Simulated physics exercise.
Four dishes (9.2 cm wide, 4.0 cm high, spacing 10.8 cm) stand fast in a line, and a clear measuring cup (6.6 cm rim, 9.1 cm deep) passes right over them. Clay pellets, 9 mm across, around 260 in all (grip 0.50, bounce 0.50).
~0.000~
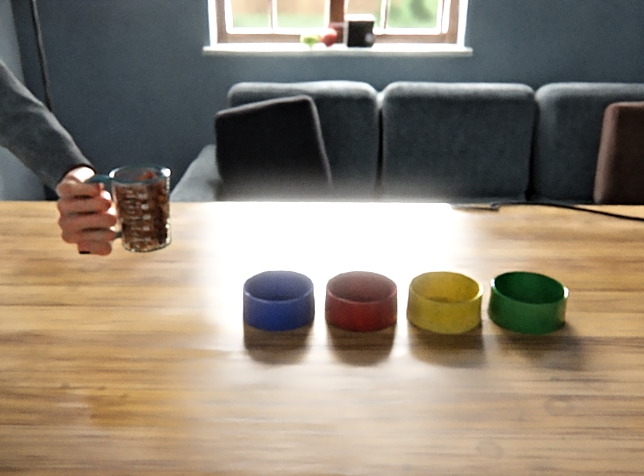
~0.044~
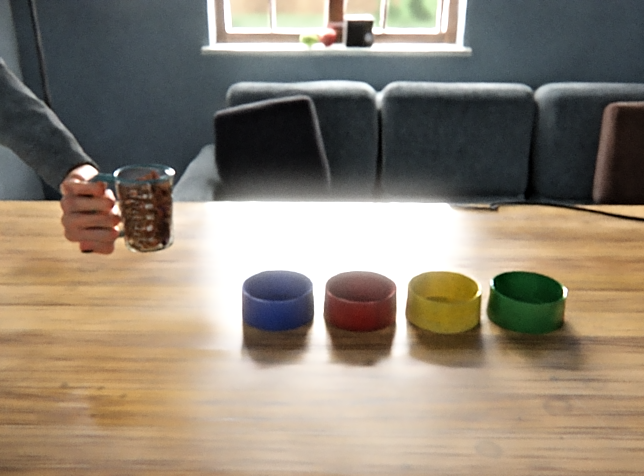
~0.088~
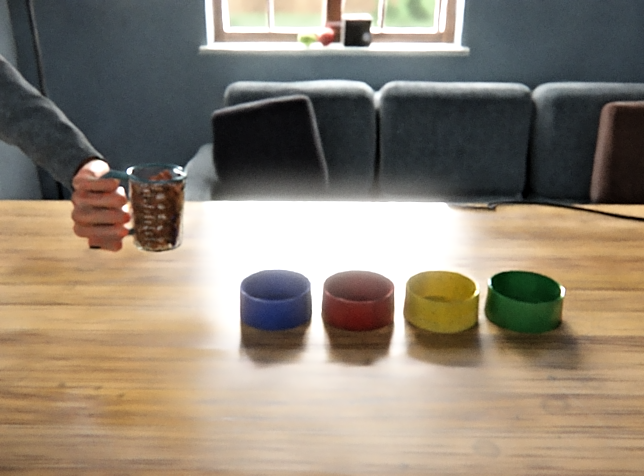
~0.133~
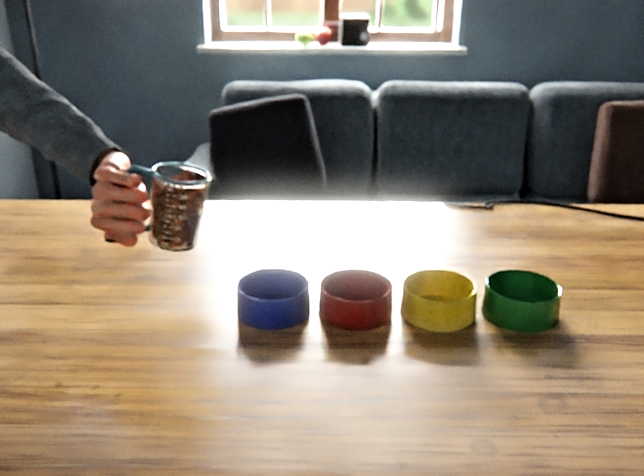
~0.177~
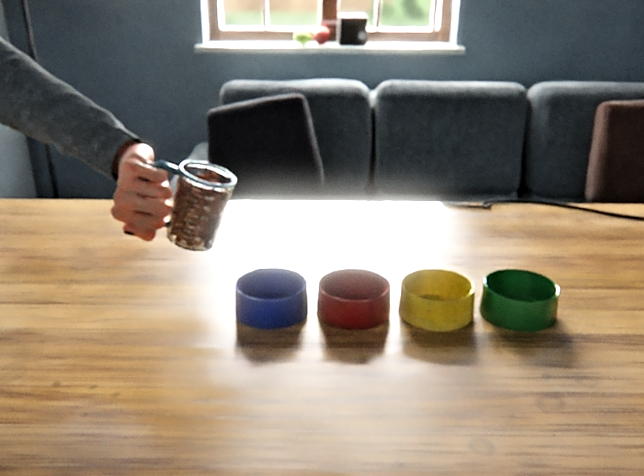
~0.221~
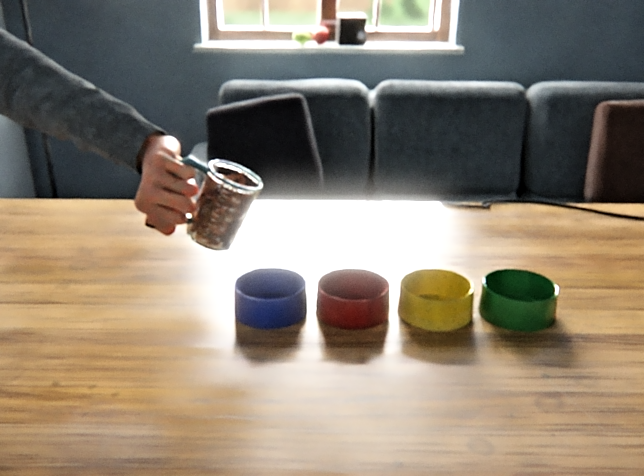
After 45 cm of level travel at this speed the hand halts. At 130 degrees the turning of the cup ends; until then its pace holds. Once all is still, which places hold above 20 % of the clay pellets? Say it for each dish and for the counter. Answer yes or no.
Red no, blue no, green yes, yellow no, counter yes.
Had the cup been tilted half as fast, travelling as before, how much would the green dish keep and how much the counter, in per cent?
Then: Green 90; counter 10.
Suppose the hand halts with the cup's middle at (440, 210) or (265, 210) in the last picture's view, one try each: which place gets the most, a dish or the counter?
The winner: Green, then counter.
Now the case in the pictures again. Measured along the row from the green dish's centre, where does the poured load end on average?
About 9 cm to its right.
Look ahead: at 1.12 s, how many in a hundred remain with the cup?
Some 0 per cent of the load.
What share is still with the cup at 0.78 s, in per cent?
Roughly 70 per cent.
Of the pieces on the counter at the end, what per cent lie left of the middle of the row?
Roughly 0 per cent.
After 0.56 s, tilt 76 degrees; cup holds 100 %.
After 0.78 s, tilt 110 degrees; cup holds 70 %, green 5 %.
After 1.12 s, tilt 130 degrees; cup holds 0 %, green 45 %.
In the end, at 1.7 s, red 0 %, blue 0 %, green 45 %, yellow 0 %, counter 55 %.
